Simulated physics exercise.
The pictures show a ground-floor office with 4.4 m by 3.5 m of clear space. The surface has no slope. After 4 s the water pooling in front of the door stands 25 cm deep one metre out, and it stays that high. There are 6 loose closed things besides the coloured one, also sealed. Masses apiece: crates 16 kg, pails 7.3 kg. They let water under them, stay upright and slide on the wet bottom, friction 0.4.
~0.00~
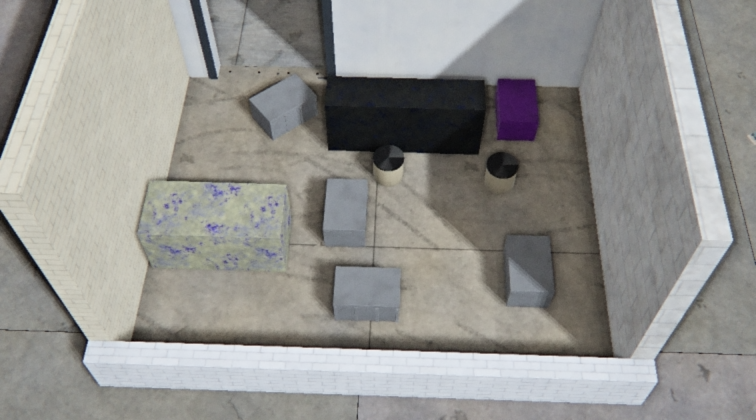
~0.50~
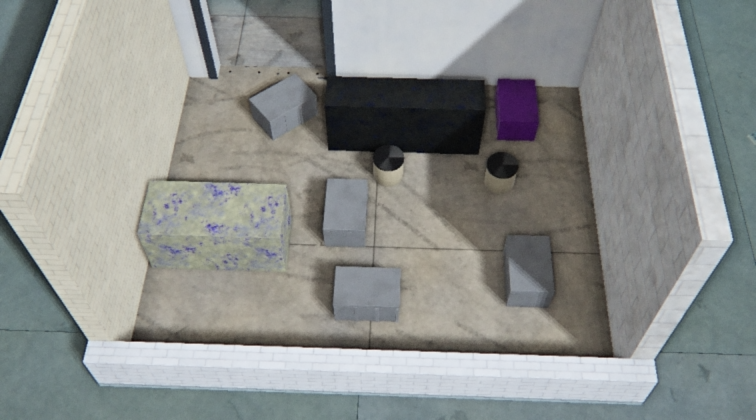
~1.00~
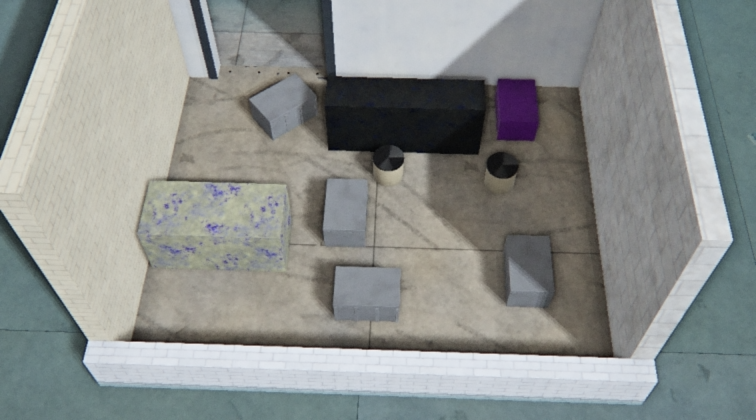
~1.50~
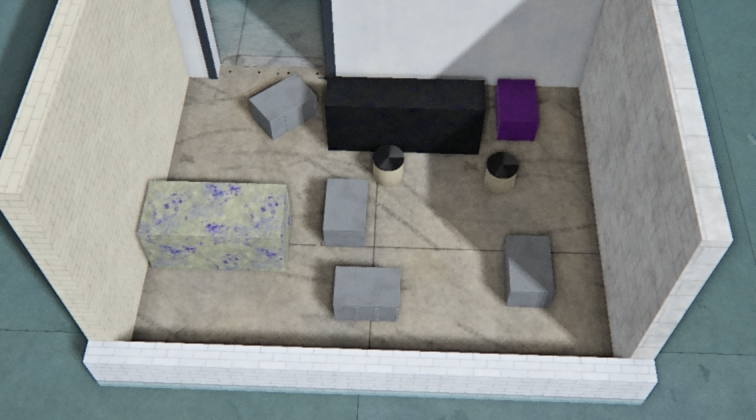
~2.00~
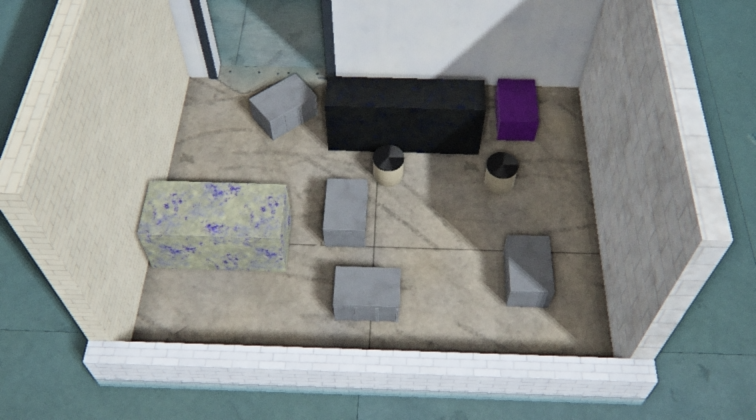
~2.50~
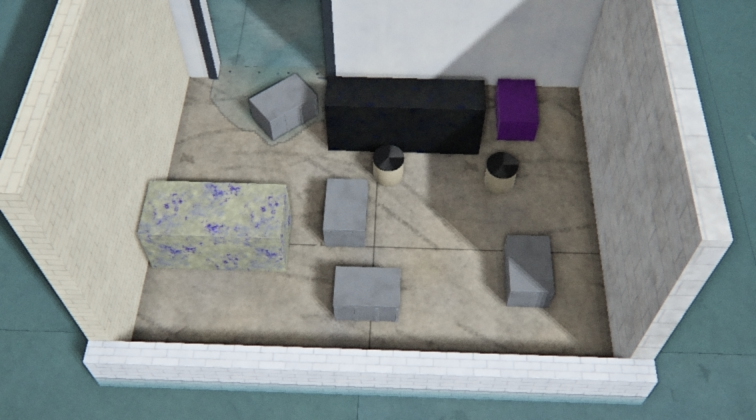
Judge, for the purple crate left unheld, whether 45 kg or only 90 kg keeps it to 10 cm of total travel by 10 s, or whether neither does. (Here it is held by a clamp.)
Judgement: 45 kg suffices.
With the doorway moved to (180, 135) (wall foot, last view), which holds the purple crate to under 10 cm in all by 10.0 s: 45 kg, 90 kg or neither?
Outcome - the heavier pick is required.
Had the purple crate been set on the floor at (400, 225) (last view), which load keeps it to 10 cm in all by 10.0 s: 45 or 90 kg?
Here only the heavier suffices.
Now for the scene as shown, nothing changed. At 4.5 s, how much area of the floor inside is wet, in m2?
Somewhere around 4.5 m2, roughly.
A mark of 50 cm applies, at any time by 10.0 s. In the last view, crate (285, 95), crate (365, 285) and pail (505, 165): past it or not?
In turn: More, more, under.
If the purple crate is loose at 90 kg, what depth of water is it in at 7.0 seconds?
2 cm, roughly.
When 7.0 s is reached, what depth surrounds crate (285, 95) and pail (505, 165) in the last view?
8 and 4 cm.
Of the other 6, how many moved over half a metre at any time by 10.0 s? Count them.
It works out to 5.
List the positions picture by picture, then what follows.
The purple crate at (518, 100) rests on the ground; 0.0 m2 under water; 0 of 7 have shifted, in the first frame.
The purple crate at (518, 100) rests on the ground; water covers 0.0 m2; 0 of 7 have shifted, in the second frame.
The purple crate at (518, 100) rests on the ground; water covers 0.0 m2; 0 of 7 have shifted, in the third frame.
The purple crate at (518, 100) rests on the ground; water covers 0.0 m2; 0 of 7 have shifted, in the fourth frame.
The purple crate at (518, 100), on the bottom; 0.1 m2 under water; 0 of 7 have shifted, in the fifth frame.
The purple crate at (518, 100), on the bottom; 0.6 m2 under water; 0 of 7 have shifted, in the sixth frame.
After 3.5 s the purple crate would be 0 cm from its start with 45 kg and 0 cm from its start with 90 kg; 0 cm of water round it then.
After 4.5 s the purple crate would be 0 cm from its start with 45 kg and 0 cm from its start with 90 kg; 0 cm of water round it then.
After 7.0 s the purple crate would be 0 cm from its start with 45 kg and 0 cm from its start with 90 kg; 2 cm of water round it then.
After 10.0 s the purple crate would be 0 cm from its start with 45 kg and 0 cm from its start with 90 kg; 12 cm of water round it then.
